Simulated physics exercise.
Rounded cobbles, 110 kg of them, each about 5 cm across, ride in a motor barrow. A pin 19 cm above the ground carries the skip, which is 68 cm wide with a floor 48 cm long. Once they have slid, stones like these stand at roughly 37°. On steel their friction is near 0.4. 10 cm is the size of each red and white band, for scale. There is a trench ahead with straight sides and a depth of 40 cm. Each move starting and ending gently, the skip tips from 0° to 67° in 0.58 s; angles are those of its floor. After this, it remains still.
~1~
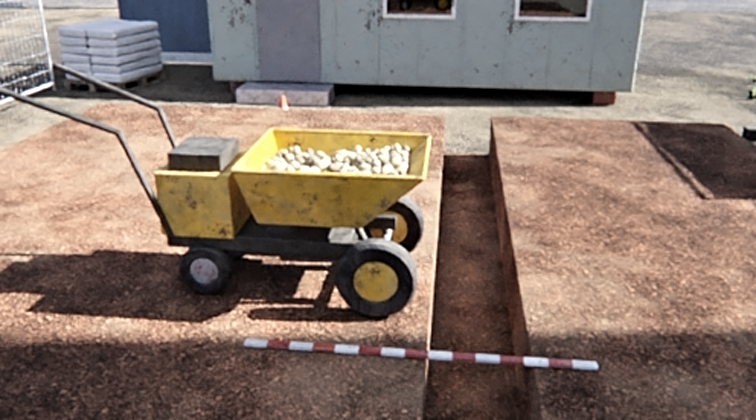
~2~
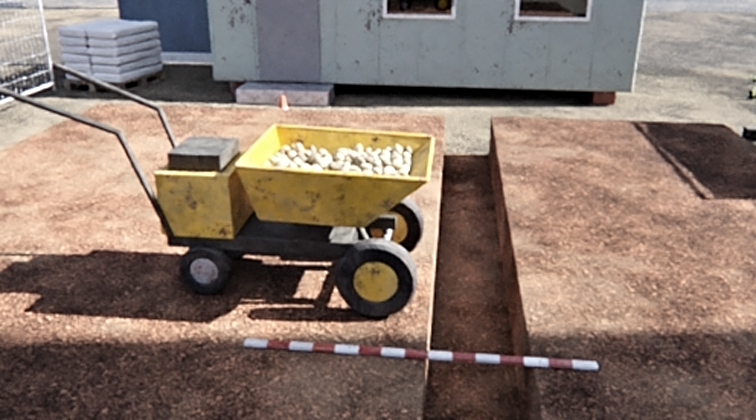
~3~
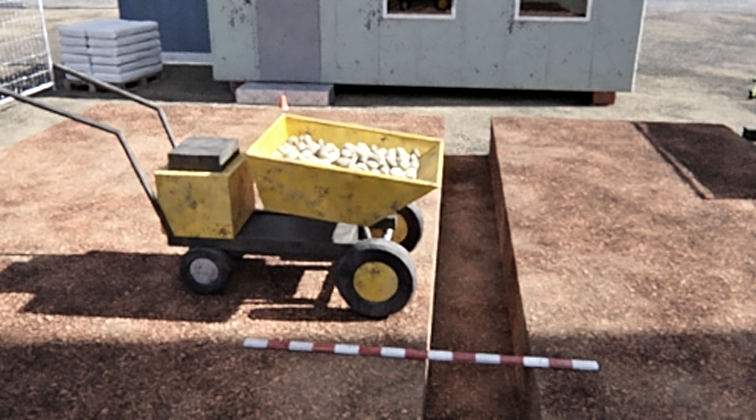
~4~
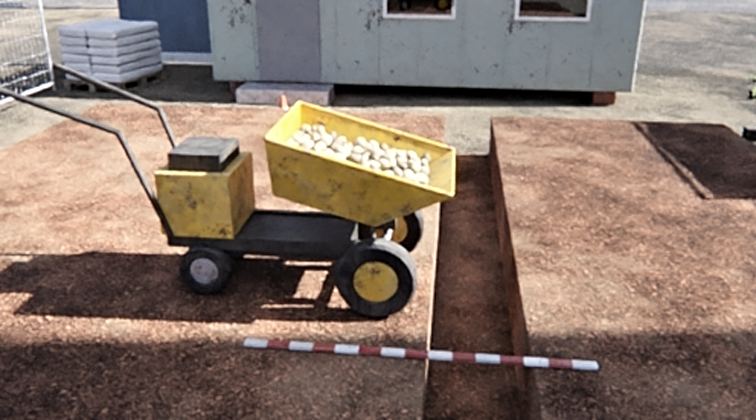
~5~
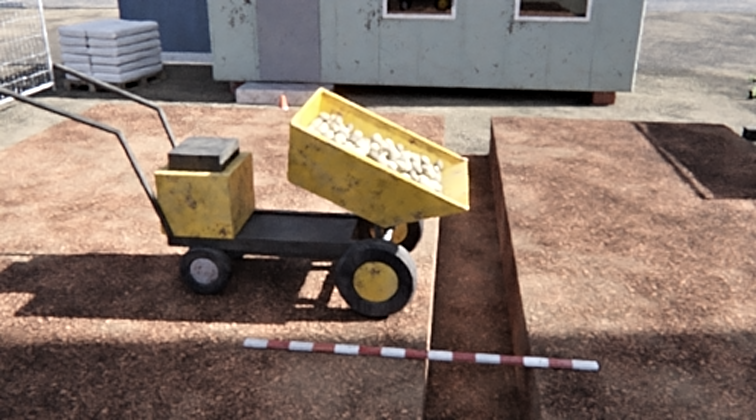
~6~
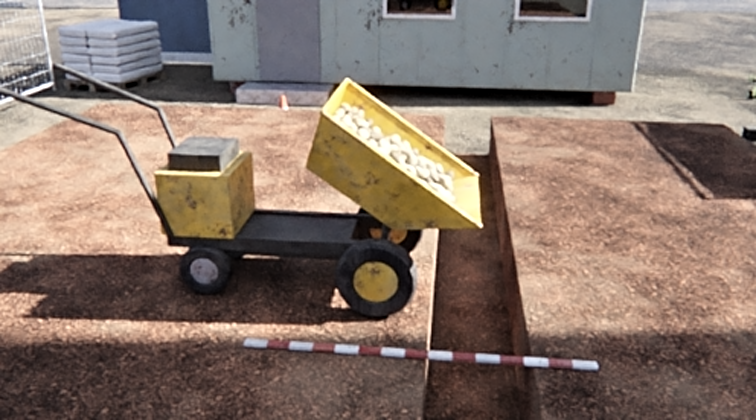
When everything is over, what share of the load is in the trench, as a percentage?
Close to 25 in a hundred.
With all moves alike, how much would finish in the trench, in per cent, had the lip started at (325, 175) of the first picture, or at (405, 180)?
From the first place around 100 per cent, from the other around 45.
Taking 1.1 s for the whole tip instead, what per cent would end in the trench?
It would be near 40 per cent.
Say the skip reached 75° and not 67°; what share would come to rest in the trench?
Trench share: Approx. 35%.
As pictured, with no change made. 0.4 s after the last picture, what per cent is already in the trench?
By that point it's something like 10 in a hundred.
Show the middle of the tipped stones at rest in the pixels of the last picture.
I'd point to around (568, 290).
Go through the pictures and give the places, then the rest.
Lip at (424, 179), floor tilted 0°, highest stones at (383, 159), in the first frame.
The skip is at 2°, its lip at (428, 181); the top of the load is at (345, 160), in the second frame.
Lip at (438, 186), floor tilted 7°, highest stones at (305, 151), in the third frame.
The skip is at 15°, its lip at (453, 196); the top of the load is at (307, 138), in the fourth frame.
The skip is at 25°, its lip at (468, 210); the top of the load is at (322, 126), in the fifth frame.
Lip at (481, 227), floor tilted 35°, highest stones at (342, 116), in the sixth frame.
Then, 0.1 s after the last picture the floor is at 56°, 100 % in the skip; the foremost stones are at (478, 233).
Then, 0.4 s after the last picture the floor is at 67°, 76 % in the skip, 10 % in the trench, 14 % past the trench; the foremost stones are at (552, 285).
Then, 0.7 s after the last picture the floor is at 67°, 10 % in the skip, 16 % in the trench, 74 % past the trench; the foremost stones are at (695, 288).
Then, 2.7 s after the last picture the floor is at 67°, 0 % in the skip, 25 % in the trench, 75 % past the trench; the foremost stones are past the picture's edge.
